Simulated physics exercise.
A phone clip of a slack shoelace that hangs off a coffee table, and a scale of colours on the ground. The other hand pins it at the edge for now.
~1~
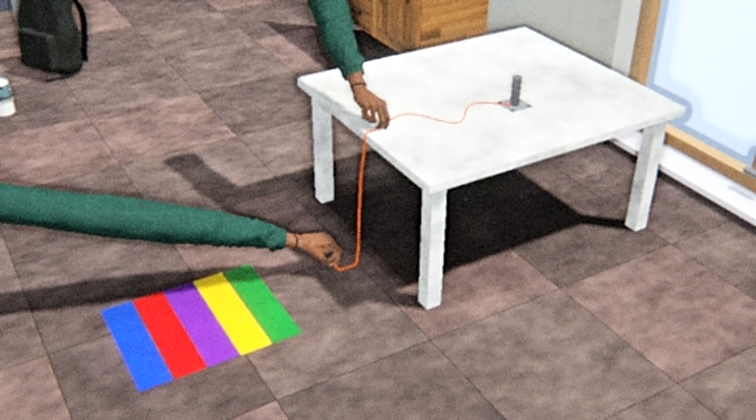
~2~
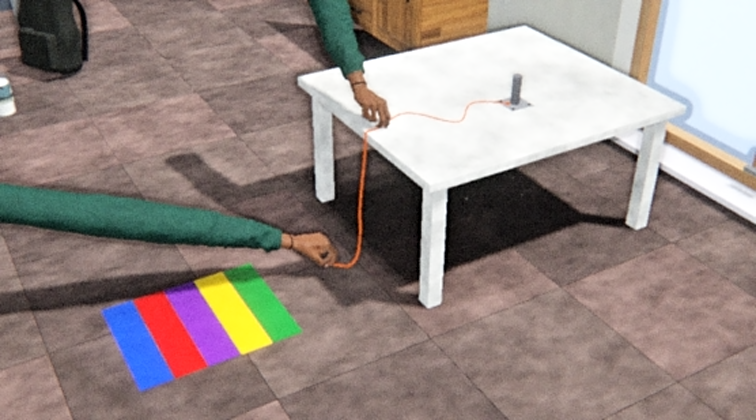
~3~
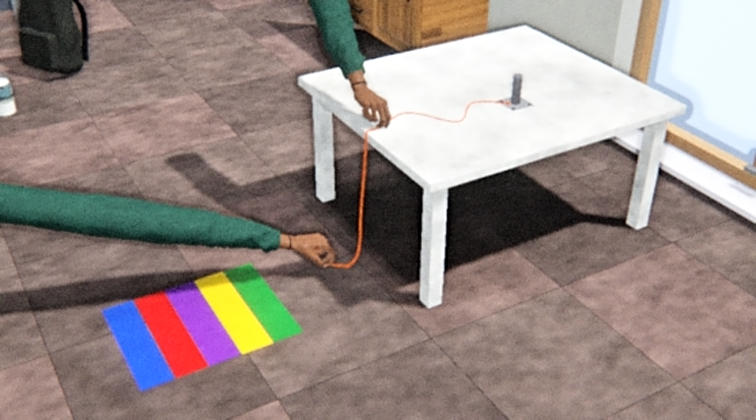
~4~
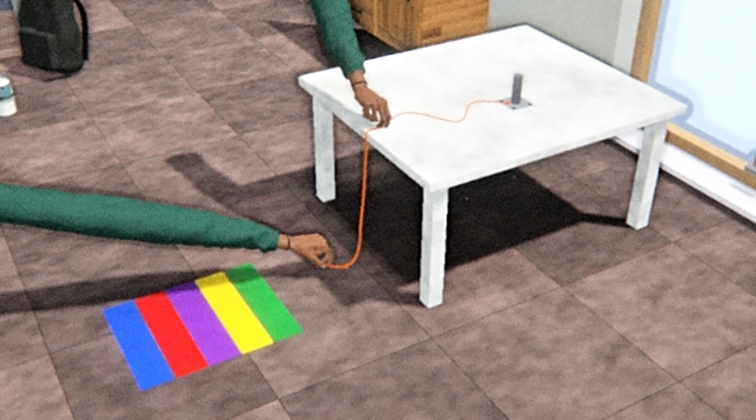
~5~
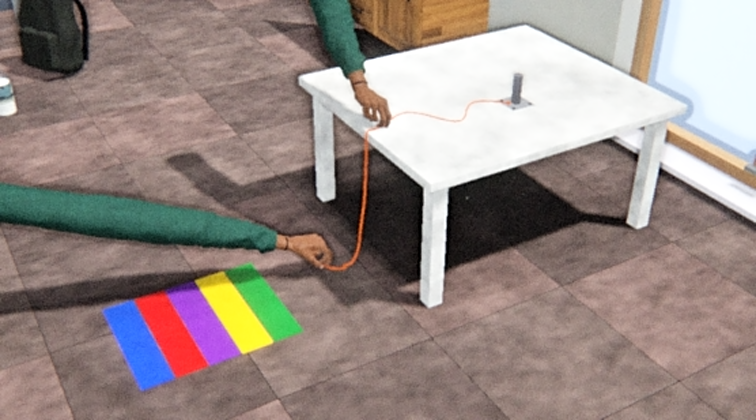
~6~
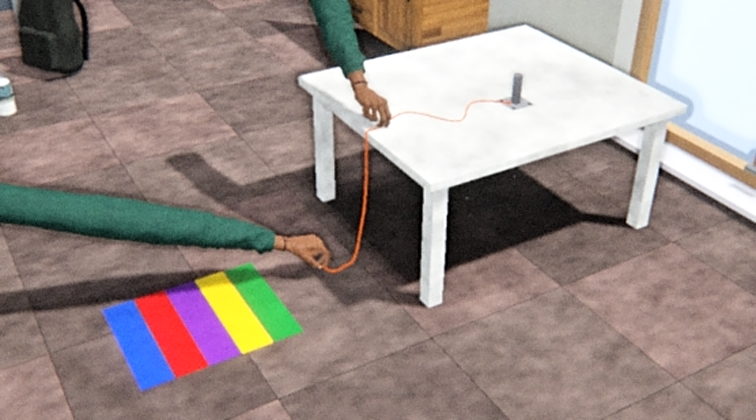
On a dark tiled floor beside a white coffee table, one hand pins an orange shoelace at the table's edge while another holds its hanging end low, near a strip of five colours. The lower hand edges slightly left, drawing the slack lace's end a little nearer the green band.
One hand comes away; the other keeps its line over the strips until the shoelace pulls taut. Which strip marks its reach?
The end stops over the purple strip.
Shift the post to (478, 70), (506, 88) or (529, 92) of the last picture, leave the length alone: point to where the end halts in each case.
Near (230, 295), (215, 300) and (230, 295).
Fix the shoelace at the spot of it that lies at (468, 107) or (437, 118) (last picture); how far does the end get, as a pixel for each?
In that order: (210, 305) and (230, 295).
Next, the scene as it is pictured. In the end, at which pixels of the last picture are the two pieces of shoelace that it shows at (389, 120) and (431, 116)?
At (362, 143), then (407, 125).
Soon after, end near (255, 288); over green.
Then, end near (218, 300); over yellow.
At full stretch, end near (197, 307); over purple. It gets as far as the purple strip.
